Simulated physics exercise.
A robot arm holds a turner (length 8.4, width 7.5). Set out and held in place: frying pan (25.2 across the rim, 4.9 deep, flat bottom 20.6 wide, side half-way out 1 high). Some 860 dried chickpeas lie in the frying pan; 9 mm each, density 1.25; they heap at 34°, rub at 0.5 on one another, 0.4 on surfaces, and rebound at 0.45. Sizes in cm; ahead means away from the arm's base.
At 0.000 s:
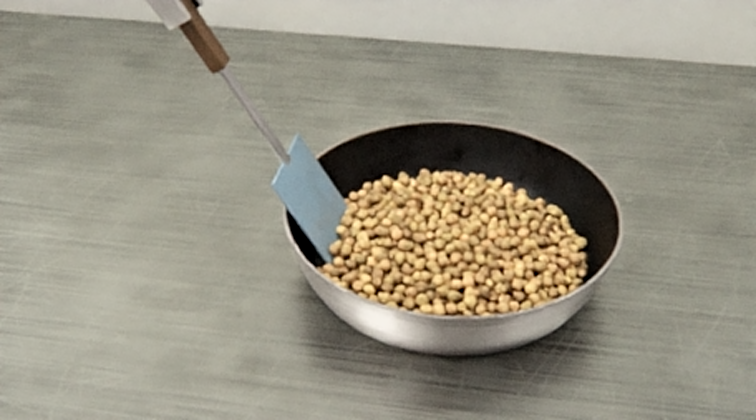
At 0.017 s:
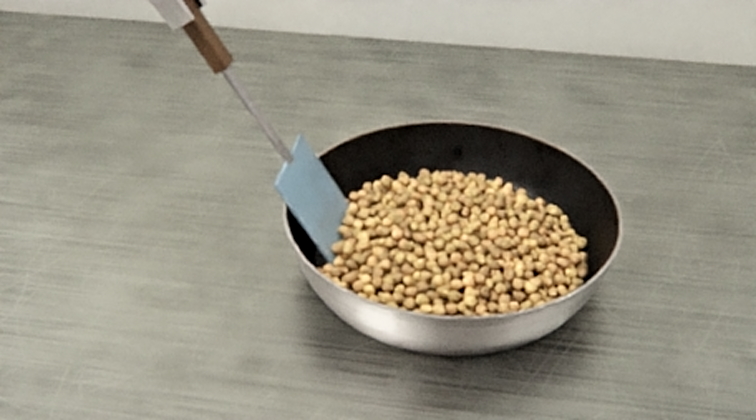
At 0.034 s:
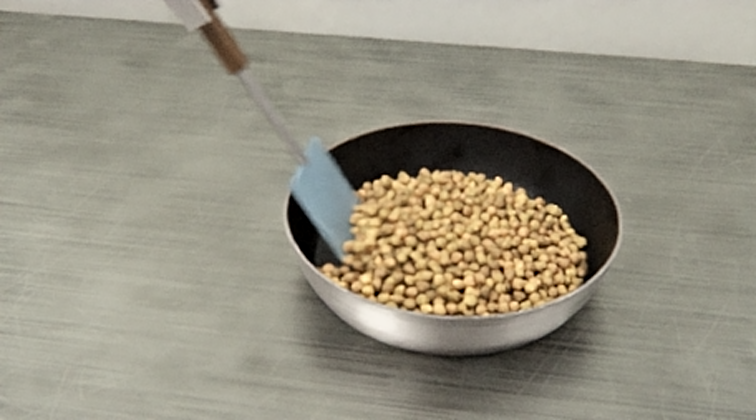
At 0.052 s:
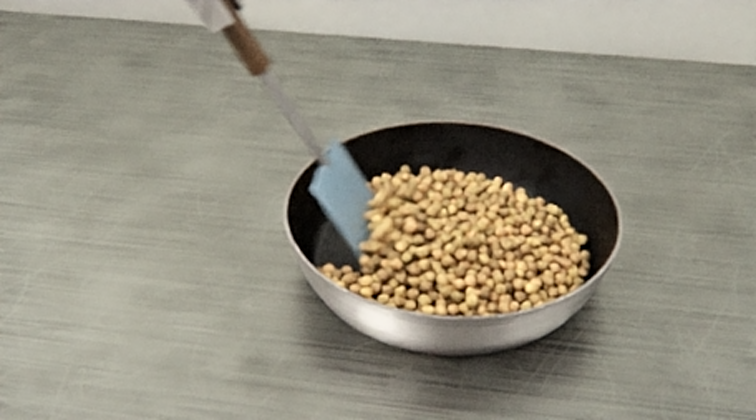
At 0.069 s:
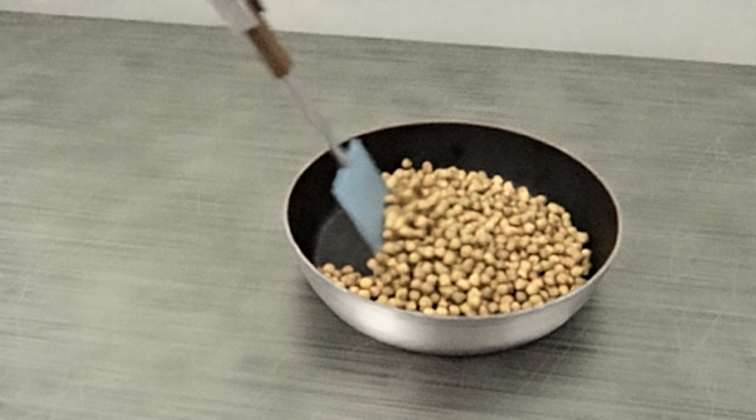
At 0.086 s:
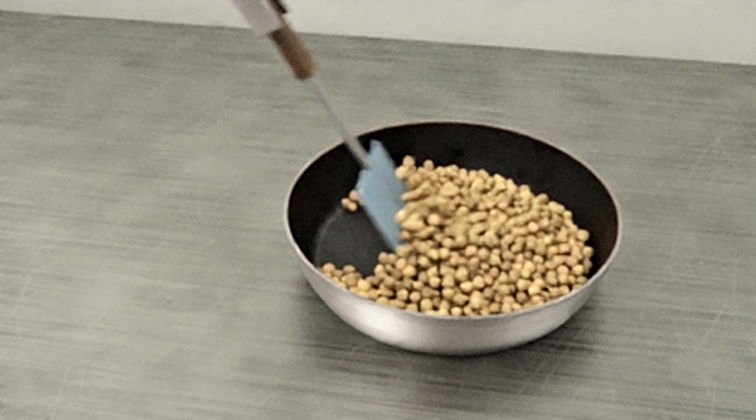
A robot arm, only its end showing at the top left, holds a turner over a brushed grey surface with a pale wall behind, seen from above at an angle. The turner's blue blade rests inside the left of a silver frying pan with a dark interior, full of tan chickpeas. The blade stays briefly still, then pushes rightward, heaping chickpeas and baring the pan's dark bottom, while the camera stays fixed.
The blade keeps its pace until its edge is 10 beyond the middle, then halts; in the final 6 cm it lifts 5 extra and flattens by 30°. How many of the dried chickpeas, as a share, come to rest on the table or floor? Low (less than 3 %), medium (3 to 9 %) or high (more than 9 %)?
On the table or floor the share is high, more than 9 %.
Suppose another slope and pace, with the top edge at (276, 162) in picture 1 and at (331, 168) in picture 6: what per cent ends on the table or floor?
About 10 per cent.
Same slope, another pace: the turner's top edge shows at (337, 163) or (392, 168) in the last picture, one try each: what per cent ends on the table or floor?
About 5 and 15 per cent.
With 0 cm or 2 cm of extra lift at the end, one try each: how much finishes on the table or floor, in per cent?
About 5 and 10 per cent.
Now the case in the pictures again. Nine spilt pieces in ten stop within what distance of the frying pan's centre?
About 60 cm.
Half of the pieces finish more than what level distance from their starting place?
Roughly 3 cm.
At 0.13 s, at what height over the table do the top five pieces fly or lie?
About 8 cm.
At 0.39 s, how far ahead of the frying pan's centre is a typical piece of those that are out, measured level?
Roughly 24 cm.
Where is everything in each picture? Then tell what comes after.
The first picture shows the turner top edge at (285, 158), sloping 60°; upper third of the load around (447, 238), from x 320 to 585, top at y 175; 859 in the frying pan.
The second picture shows the turner top edge at (288, 159), sloping 60°; upper third of the load around (446, 237), from x 320 to 580, top at y 175.
The third picture shows the turner top edge at (303, 160), sloping 60°; upper third of the load around (440, 236), from x 320 to 580, top at y 175.
The fourth picture shows the turner top edge at (324, 162), sloping 60°; upper third of the load around (439, 232), from x 320 to 585, top at y 170.
The fifth picture shows the turner top edge at (346, 164), sloping 60°; upper third of the load around (444, 233), from x 320 to 585, top at y 165.
The sixth picture shows the turner top edge at (367, 166), sloping 60°; upper third of the load around (450, 233), from x 320 to 590, top at y 160; 859 in the frying pan.
After 0.13 s, sloping 60°, highest piece 10 above the table; 859 in the frying pan.
After 0.17 s, sloping 50°, highest piece 10 above the table; 859 in the frying pan.
After 0.39 s, sloping 30°, highest piece 7 above the table; 734 in the frying pan, 111 on the table or floor, 14 on the blade or in flight.
After 1.44 s, sloping 30°, highest piece 4 above the table; 734 in the frying pan, 125 on the table or floor.
In the end, 734 in the frying pan, 125 on the table or floor. That is 15 % on the table or floor.
